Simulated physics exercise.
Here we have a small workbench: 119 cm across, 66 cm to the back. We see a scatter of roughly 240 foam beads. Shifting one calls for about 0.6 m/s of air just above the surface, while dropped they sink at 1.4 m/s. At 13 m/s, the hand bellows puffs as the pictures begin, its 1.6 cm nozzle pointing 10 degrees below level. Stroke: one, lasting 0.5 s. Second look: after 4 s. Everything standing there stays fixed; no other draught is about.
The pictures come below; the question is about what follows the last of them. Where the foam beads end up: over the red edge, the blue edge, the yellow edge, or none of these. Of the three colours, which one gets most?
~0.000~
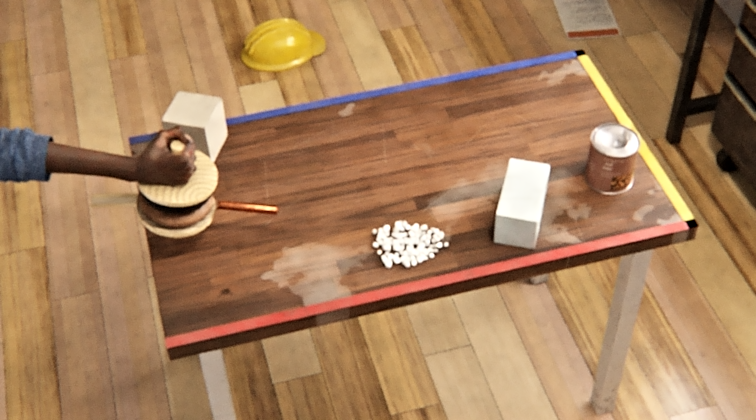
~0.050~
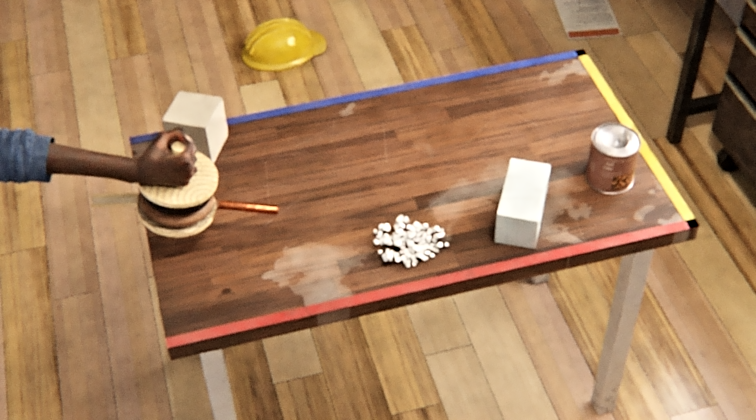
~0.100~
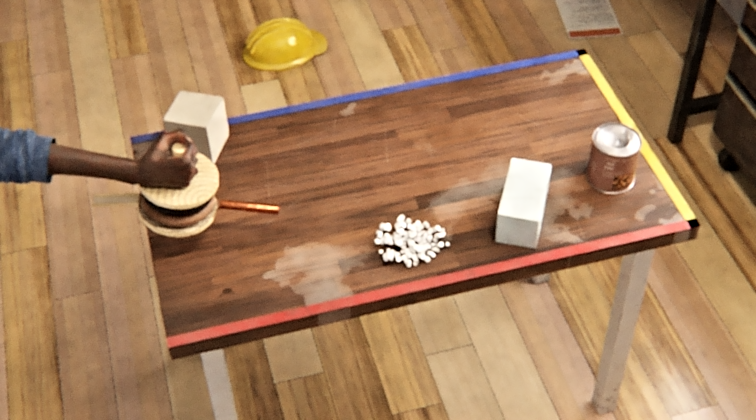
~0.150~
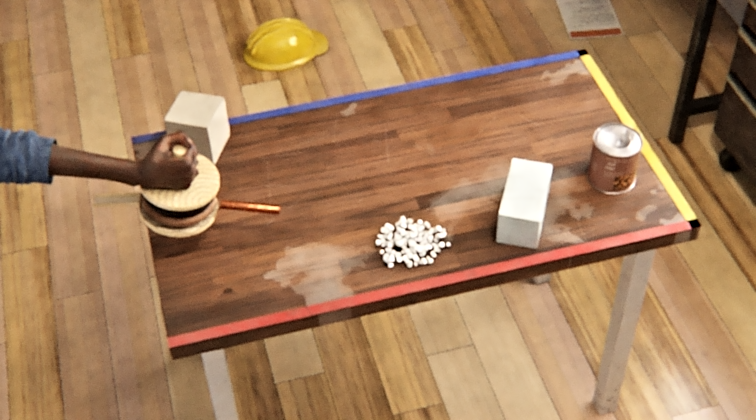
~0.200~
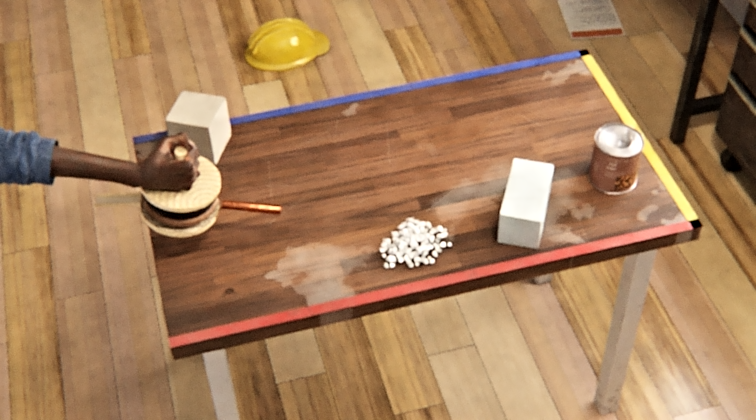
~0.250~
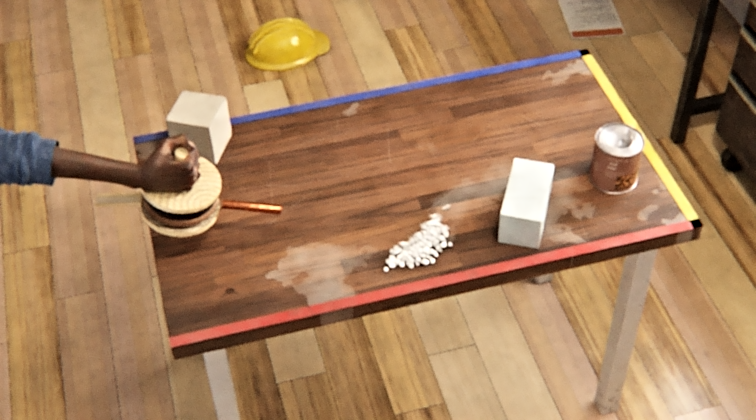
The red edge gets most.
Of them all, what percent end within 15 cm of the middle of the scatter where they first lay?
Some 10 per cent.
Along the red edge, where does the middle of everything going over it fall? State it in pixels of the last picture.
I'd say roughly (491, 275).
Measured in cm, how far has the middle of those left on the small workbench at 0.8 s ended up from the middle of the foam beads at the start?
Centre offset: Approx. 20 cm.
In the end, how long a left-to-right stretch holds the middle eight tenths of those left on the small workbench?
Around 30 centimetres from left to right.
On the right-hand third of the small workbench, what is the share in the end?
I'd put it at about 4 percent.
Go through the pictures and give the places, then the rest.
The middle of the foam beads is near (407, 243), none has stirred yet and the mouth of the hand bellows is at (277, 210), in the first frame.
The middle of the foam beads is near (408, 241), none has stirred yet, the yellow edge is centred on (637, 131), the blue edge is centred on (365, 92) and the red edge is centred on (445, 285), in the second frame.
The middle of the foam beads is near (408, 241), none has stirred yet, the top of a block is at (525, 189) and the top of a tin is at (617, 139), in the third frame.
The middle of the foam beads is near (409, 241) and none has stirred yet, in the fourth frame.
The middle of the foam beads is near (412, 244), the farthest in sight from the hand bellows is at (450, 245) and about 10 % have left their places, in the fifth frame.
The middle of the foam beads is near (424, 246), the farthest in sight from the hand bellows is at (450, 245) and about 40 % have left their places, in the sixth frame.
After 0.8 s, 21 % are still on the top, 0 % are over the yellow edge, 0 % over the blue edge and 79 % over the red edge; the middle of those left on the top is near (501, 226).
After 1.3 s, 21 % are still on the top, 0 % are over the yellow edge, 0 % over the blue edge and 79 % over the red edge; the middle of those left on the top is near (501, 226).
After 2.2 s, 21 % are still on the top, 0 % are over the yellow edge, 0 % over the blue edge and 79 % over the red edge; the middle of those left on the top is near (501, 226).
After 4.0 s, at the end, 0 % are over the yellow edge, 0 % over the blue edge and 79 % over the red edge; the middle of those left on the top is near (501, 226).
